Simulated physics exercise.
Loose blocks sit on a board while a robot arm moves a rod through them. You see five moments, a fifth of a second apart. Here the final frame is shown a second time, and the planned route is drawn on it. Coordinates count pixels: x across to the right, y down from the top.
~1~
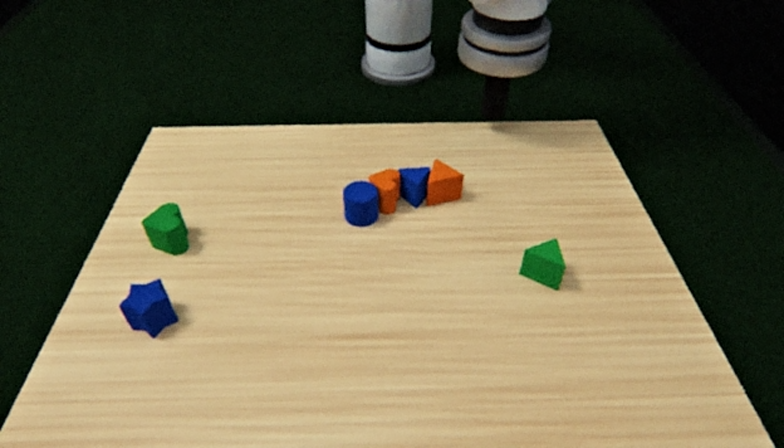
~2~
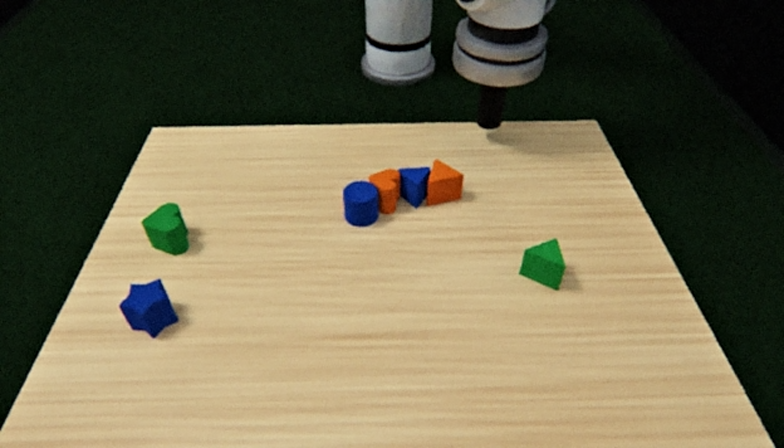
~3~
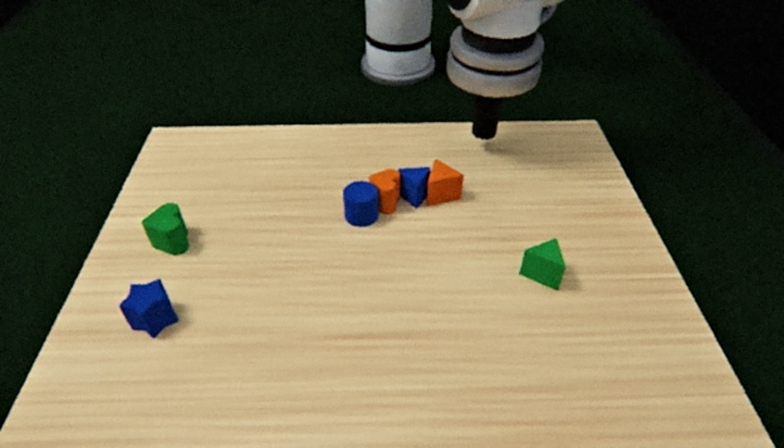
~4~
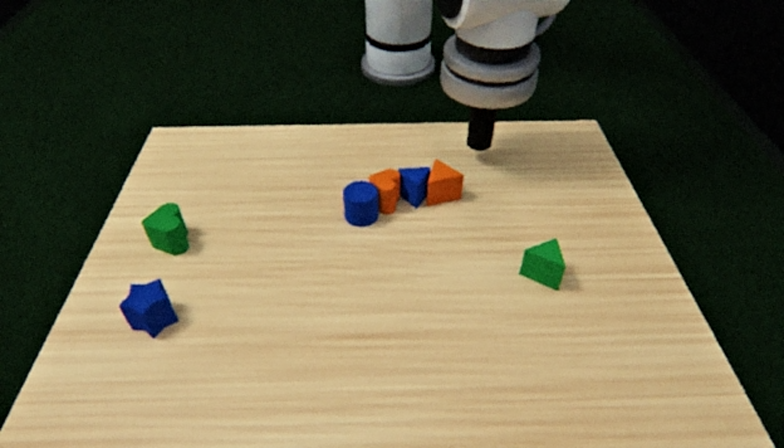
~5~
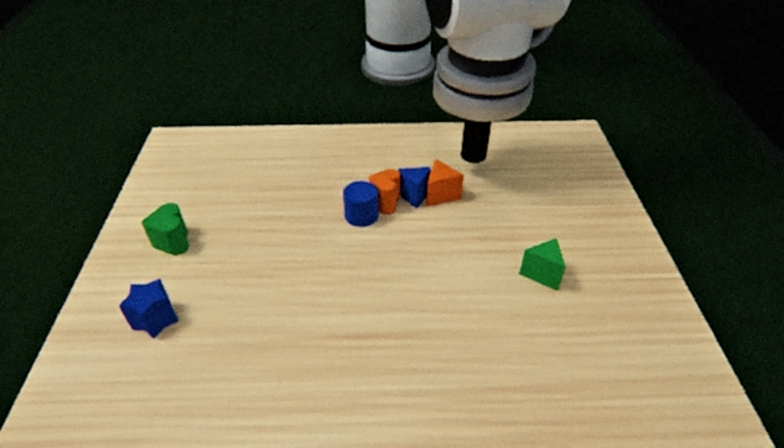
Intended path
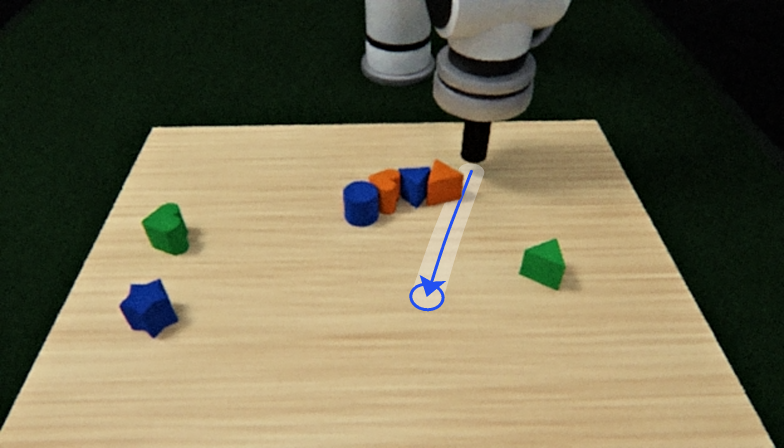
A robot arm lowered its black rod over the far edge of a wooden board and moved it slightly left, nearing the orange triangle in a row of blocks, while all the blocks stayed still.
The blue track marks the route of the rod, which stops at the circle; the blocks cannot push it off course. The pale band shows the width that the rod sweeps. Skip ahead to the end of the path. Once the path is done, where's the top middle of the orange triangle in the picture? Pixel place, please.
The top centre is at (431, 185).
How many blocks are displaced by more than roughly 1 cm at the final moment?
Shifted over 1 cm: One.
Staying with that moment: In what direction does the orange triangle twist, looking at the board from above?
Its rotation is clockwise.
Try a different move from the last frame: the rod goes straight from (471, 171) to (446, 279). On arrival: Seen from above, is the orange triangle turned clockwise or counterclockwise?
The answer is clockwise.
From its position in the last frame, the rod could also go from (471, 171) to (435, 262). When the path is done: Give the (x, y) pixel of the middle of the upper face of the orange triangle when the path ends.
Its top middle: (429, 186).
Drawn move, in a line from (471, 171) to (427, 297).
What follows on the original path. One third of the way, rod (460, 191); blue triangle (411, 173), turned 25° clockwise; orange triangle (434, 182), turned 50° clockwise.
Two thirds of the way, rod (444, 232); blue triangle (410, 173), turned 30° clockwise; orange triangle (431, 185), turned 65° clockwise.
At the end, rod (428, 281); orange heart still; blue triangle (410, 173), turned 30° clockwise; orange triangle (431, 185), turned 65° clockwise.
